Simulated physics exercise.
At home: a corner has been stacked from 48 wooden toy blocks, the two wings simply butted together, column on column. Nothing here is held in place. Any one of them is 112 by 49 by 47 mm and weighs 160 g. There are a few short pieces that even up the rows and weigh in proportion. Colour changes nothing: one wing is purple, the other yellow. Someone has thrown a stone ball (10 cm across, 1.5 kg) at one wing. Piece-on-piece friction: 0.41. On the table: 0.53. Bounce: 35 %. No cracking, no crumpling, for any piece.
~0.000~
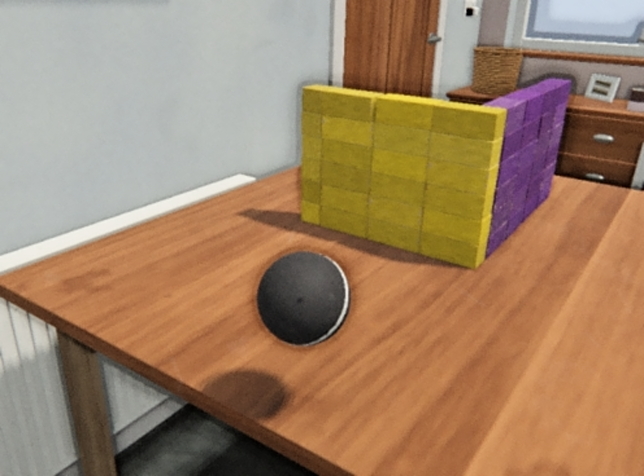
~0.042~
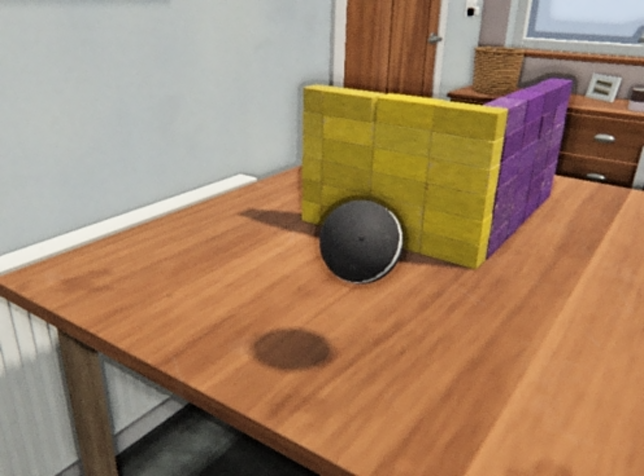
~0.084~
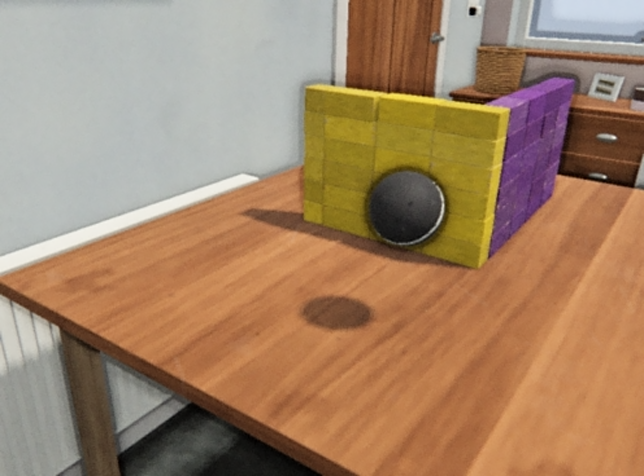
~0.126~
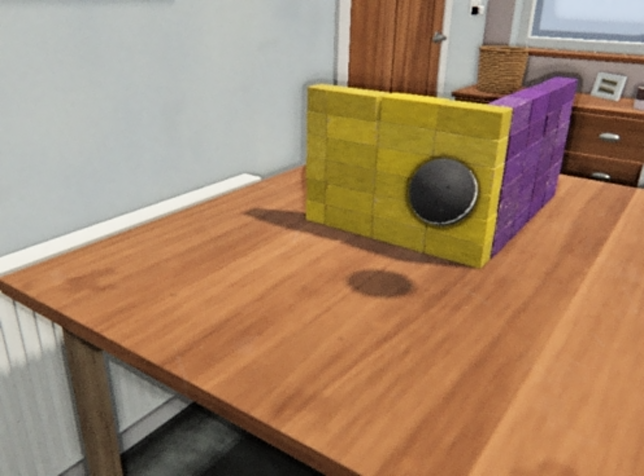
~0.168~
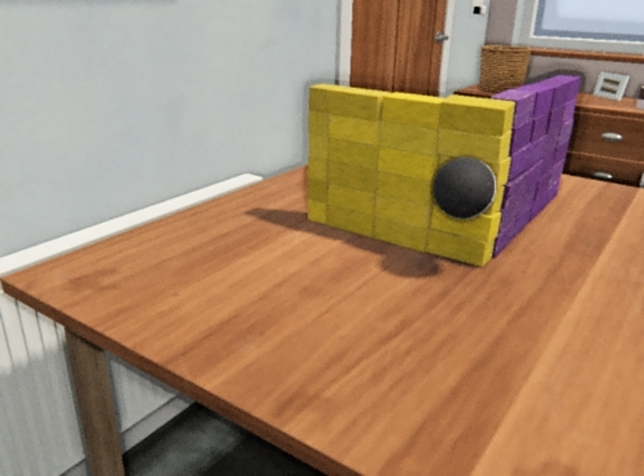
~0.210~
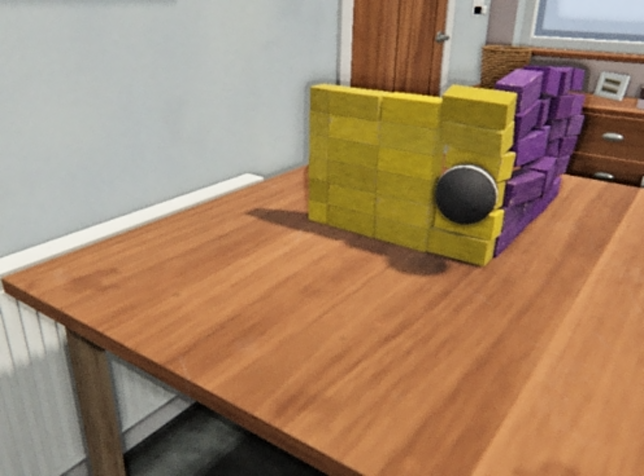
On a wooden table, a dark ball flew away from the viewer into the right end of a yellow block wall, jolting blocks there and pushing the adjoining purple wall's blocks out of line.
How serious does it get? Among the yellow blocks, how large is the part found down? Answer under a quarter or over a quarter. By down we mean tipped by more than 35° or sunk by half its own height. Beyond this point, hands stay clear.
Less than a quarter of them.
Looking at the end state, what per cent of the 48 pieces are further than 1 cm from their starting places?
Share: 55 in a hundred.
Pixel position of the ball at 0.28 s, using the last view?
(463, 219), roughly.
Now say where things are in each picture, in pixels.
In the first picture (we follow the side turned to the camera; the camera pans a little), ball (304, 298) 42 cm from contact, 2.9 m/s; top yellow block (311, 101); top purple block (516, 118); no piece has moved.
Ball (361, 242) 30 cm from contact, 2.8 m/s; top yellow block (312, 101), in the second picture.
Ball (406, 209) 18 cm from contact, 2.8 m/s; top yellow block (314, 101), in the third picture.
Ball (443, 193) 7 cm from contact, 2.8 m/s; top yellow block (316, 100), in the fourth picture.
Ball (464, 188) after contact, 0.5 m/s; top yellow block (318, 100); top purple block (526, 109) displaced 12 mm; steepest lean 8°, the block at (498, 201); 25 stirred so far, in the fifth picture.
Ball (466, 195) after contact, 0.6 m/s; top yellow block (319, 100); top purple block (532, 92) tipped 7°; steepest lean 16°, the block at (470, 140); 29 stirred so far, in the sixth picture.
Around 0.28 s, ball still moving; none of the 24 yellow blocks down (3 of 48 in all colours); top yellow block unmoved; top purple block tipped 17°.
Around 0.46 s, ball still moving; 2 of the 24 yellow blocks down (19 of 48 in all colours); top yellow block unmoved; top purple block tipped 26°, 24 mm lower.
Around 0.70 s, ball still moving; 3 of the 24 yellow blocks down (21 of 48 in all colours); top yellow block unmoved; top purple block tipped 74°, 23 cm lower.
Around 1.12 s, ball still moving; 3 of the 24 yellow blocks down (21 of 48 in all colours); top yellow block unmoved; top purple block on its side.
Finally (1.5 s), ball rolling away; 3 of the 24 yellow blocks down (21 of 48 in all colours); top yellow block unmoved; top purple block on its side. That is 12 per cent. Seen by the last camera, middles, top yellow block near (326, 99), top purple block near (483, 206).
